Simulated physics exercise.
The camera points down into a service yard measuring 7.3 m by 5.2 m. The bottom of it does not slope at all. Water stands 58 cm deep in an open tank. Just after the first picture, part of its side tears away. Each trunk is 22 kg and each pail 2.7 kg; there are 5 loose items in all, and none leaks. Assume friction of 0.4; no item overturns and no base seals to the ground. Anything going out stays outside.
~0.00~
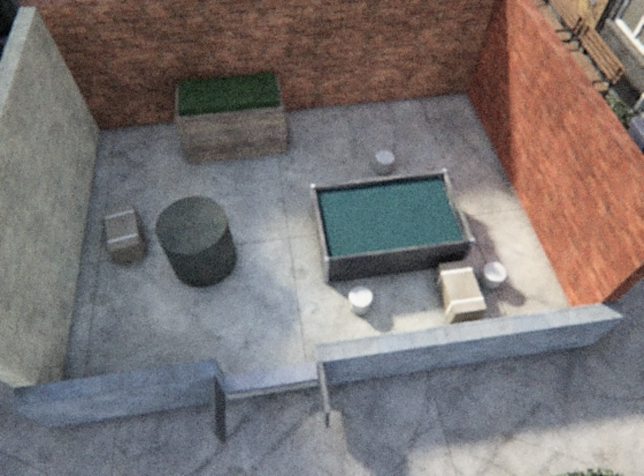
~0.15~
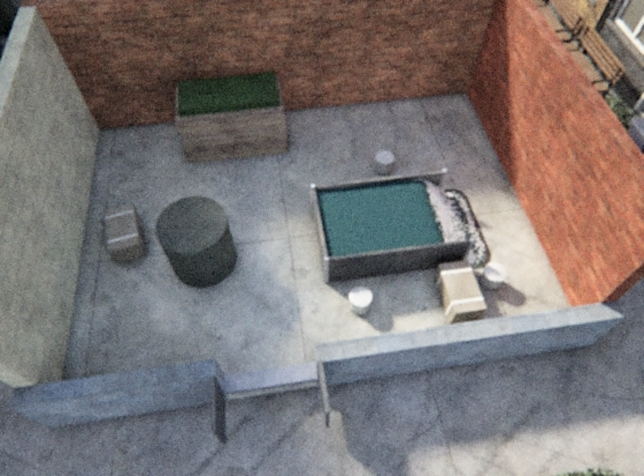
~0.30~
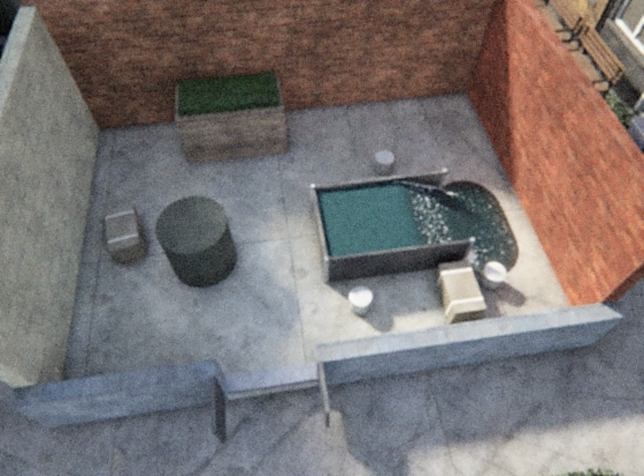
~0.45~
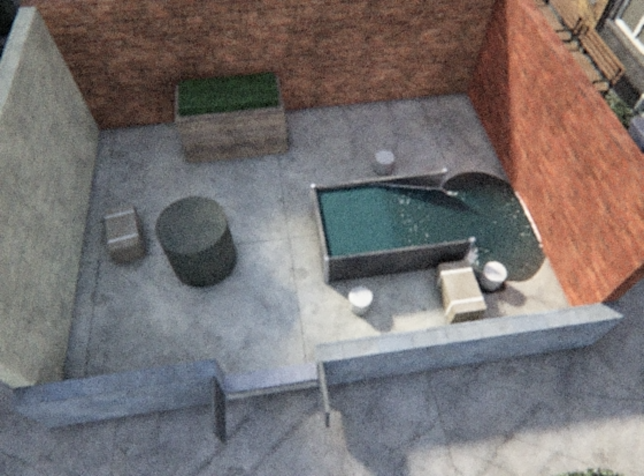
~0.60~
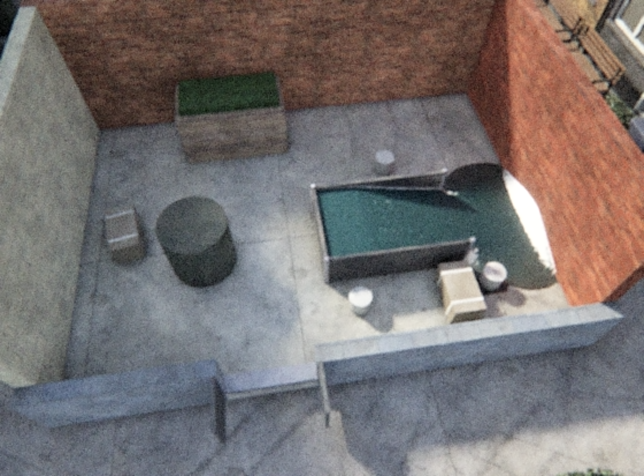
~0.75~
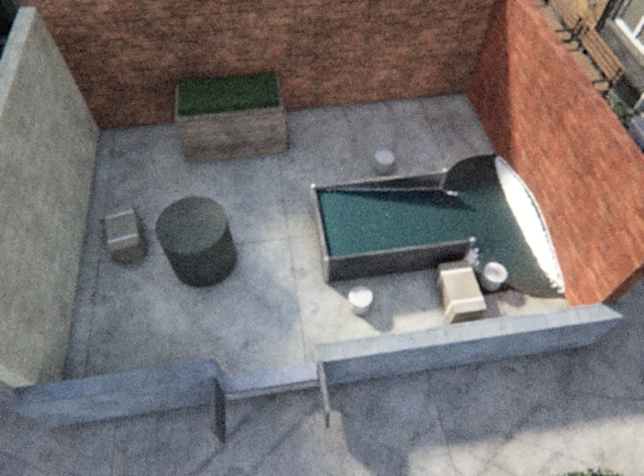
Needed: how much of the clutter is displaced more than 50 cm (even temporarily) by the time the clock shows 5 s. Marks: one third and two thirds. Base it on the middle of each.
It will be a fair part, a third to two thirds.
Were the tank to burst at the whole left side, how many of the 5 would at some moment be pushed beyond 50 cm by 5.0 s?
Then the count would be 1.
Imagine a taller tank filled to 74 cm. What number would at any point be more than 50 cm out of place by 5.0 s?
Then the count would be 3.
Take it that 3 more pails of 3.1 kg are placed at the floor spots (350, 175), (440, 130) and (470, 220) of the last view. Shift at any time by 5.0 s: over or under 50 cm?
Result, in sequence: Below the mark / above the mark / above the mark.
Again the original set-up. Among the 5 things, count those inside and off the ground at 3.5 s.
The count is 2.
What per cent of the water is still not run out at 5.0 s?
Around 98 % of the water.
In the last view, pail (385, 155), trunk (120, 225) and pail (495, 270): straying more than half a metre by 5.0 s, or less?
In order: Not as far, not as far and farther.
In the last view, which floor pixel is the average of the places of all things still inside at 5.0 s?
They're centred close to (278, 254).
After 1.1 s 0 of 5 are over 50 cm from their spots; 0 afloat.
After 2.2 s 0 of 5 are over 50 cm from their spots; 0 afloat.
After 3.5 s 2 of 5 are over 50 cm from their spots; 2 afloat.
After 5.0 s 3 of 5 are over 50 cm from their spots, and 3 have been at some point; 1 afloat.
